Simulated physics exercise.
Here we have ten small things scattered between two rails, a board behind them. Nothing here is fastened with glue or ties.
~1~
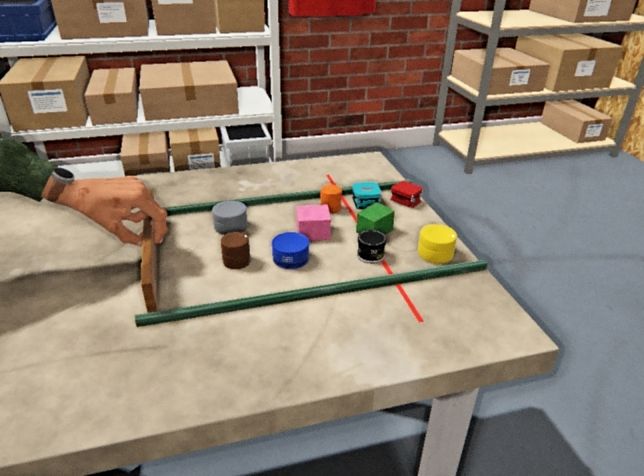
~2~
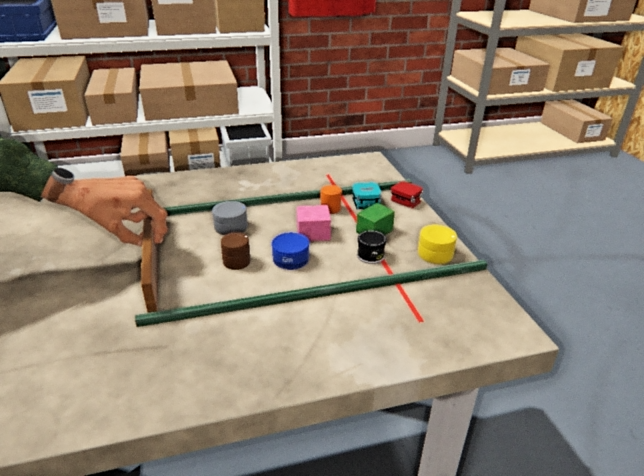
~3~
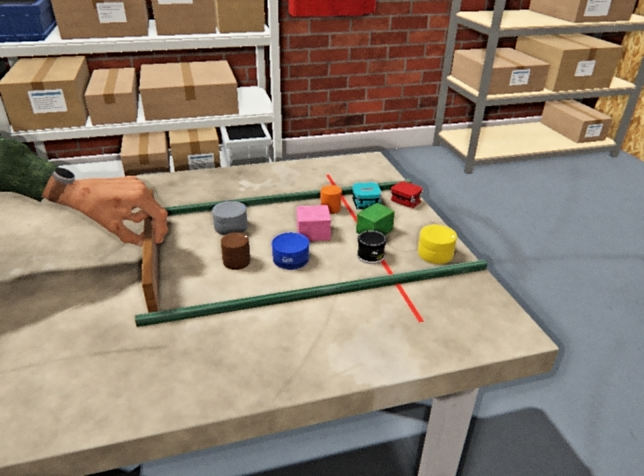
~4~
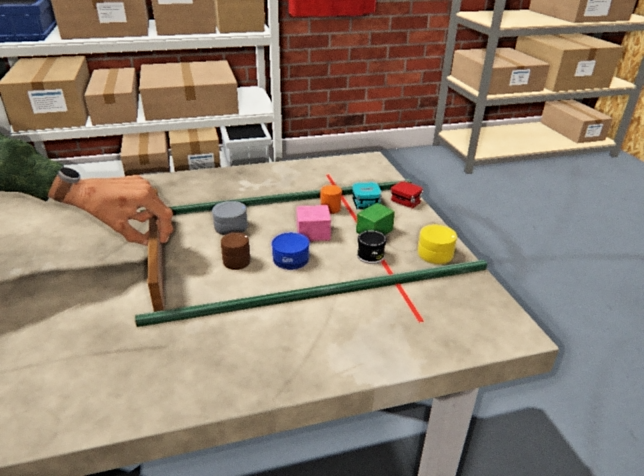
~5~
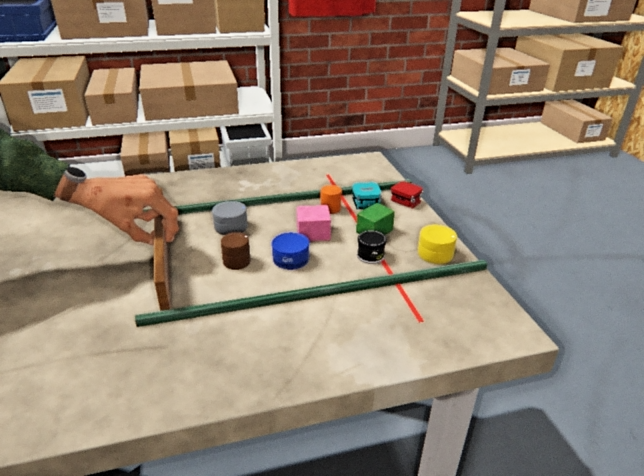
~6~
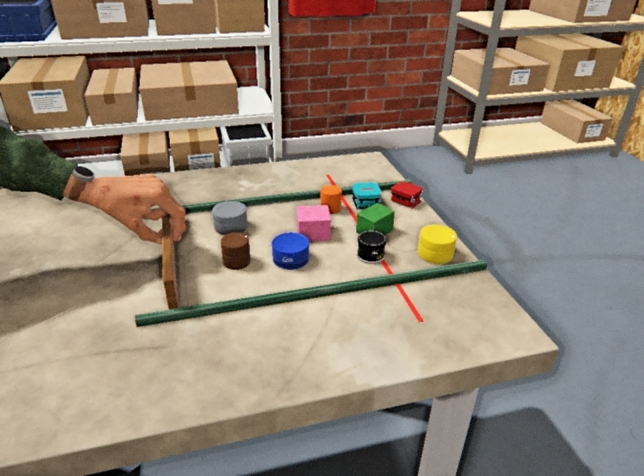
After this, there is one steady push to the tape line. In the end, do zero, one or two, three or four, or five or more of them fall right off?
Zero of them do.
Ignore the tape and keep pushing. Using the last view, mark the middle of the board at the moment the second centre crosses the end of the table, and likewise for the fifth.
At the first moment about (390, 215), at the next about (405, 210).
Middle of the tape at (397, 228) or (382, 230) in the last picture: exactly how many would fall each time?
Try by try, 2 and 1.
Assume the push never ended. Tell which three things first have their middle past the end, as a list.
Order, earliest first: Yellow lid, red case, green block.
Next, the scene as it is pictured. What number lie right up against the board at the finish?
Number: 4.
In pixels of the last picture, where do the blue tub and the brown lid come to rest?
Blue tub: About (398, 247); brown lid: About (382, 229).
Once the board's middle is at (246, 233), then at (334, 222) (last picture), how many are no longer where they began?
Tally at point one: 3; at point two: 8.
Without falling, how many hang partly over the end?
2 in all.
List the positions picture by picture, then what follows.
The first picture shows red case (406, 195); yellow lid (437, 244); turquoise case (366, 196); board (150, 245); tape (364, 232).
The second picture shows yellow lid (437, 244); pink block (313, 223).
The third picture shows turquoise case (366, 196); black tin (371, 247).
The fourth picture shows red case (406, 195); brown lid (236, 251).
The fifth picture shows yellow lid (437, 244); green block (375, 222).
The sixth picture shows red case (406, 195); yellow lid (437, 244); turquoise case (366, 196); board (169, 243); tape (364, 232).
A little later, none off yet; red case at rest near (406, 195); yellow lid at rest near (437, 244); turquoise case at rest near (366, 196).
When it is over, the number that fall off is zero.
